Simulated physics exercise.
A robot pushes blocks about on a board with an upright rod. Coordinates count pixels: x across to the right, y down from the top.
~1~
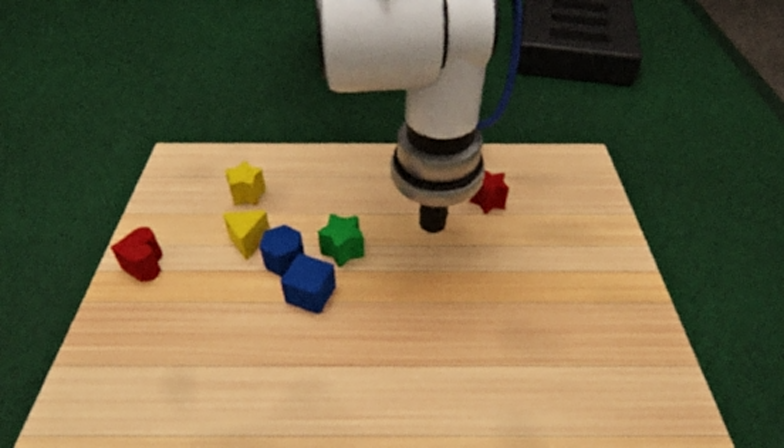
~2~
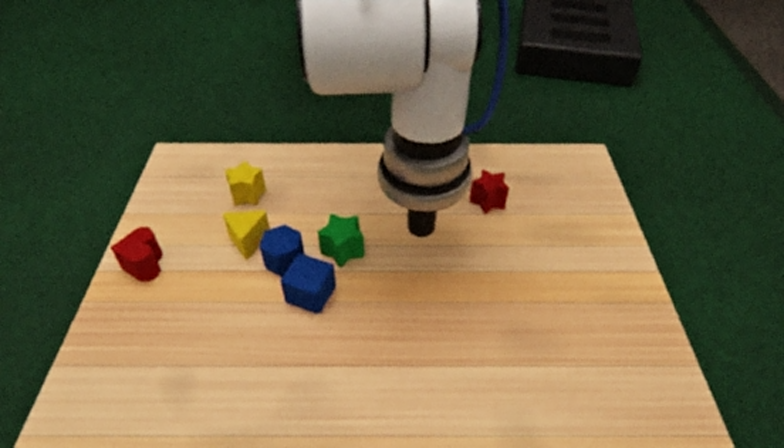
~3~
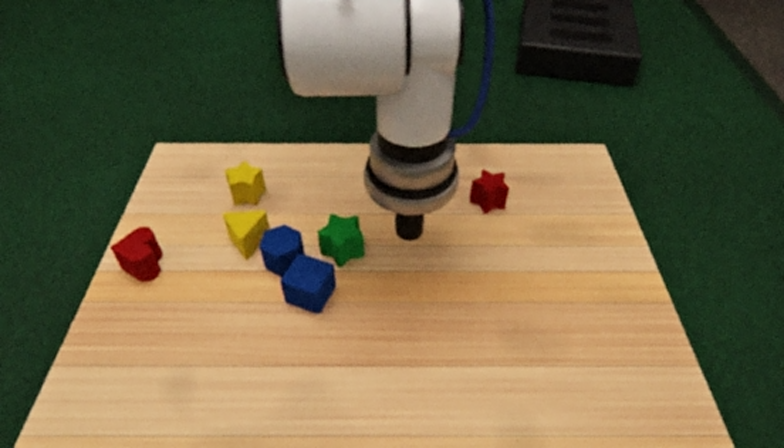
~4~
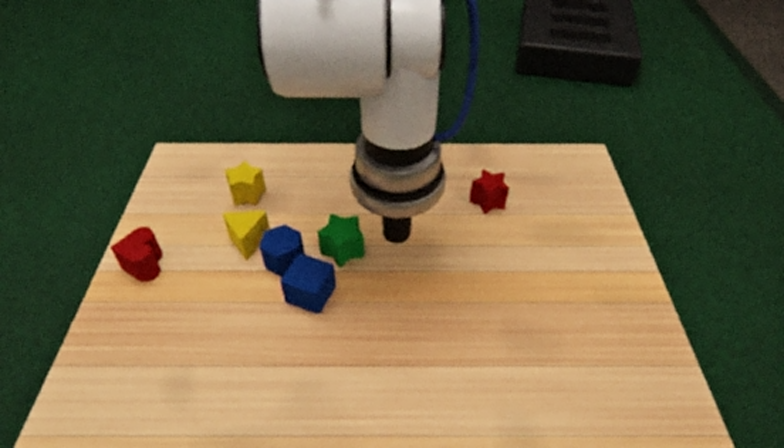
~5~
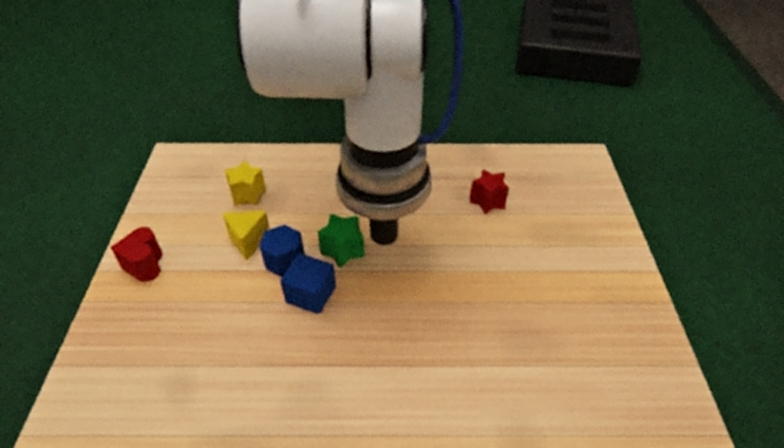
White robot arm moving its dark rod slowly left across a wooden board, nearing a green star block beside blue blocks.
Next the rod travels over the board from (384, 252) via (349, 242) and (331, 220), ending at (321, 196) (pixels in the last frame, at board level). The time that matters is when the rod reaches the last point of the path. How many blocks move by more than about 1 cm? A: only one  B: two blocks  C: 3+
Letter A.
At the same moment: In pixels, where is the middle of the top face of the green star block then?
Around pixel (306, 216).
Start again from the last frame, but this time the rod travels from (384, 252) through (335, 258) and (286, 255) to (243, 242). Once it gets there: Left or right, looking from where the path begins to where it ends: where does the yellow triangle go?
It goes right.
On the path given first. One third of the way, rod at (347, 226); green star block at (317, 225).
Two thirds of the way, rod at (329, 204); blue hexagonal block at (277, 241); green star block at (306, 216), turned 25° anticlockwise.
At the end, rod at (319, 181); blue hexagonal block at (277, 241); blue four-sided block not moved; green star block at (306, 216), turned 25° anticlockwise.
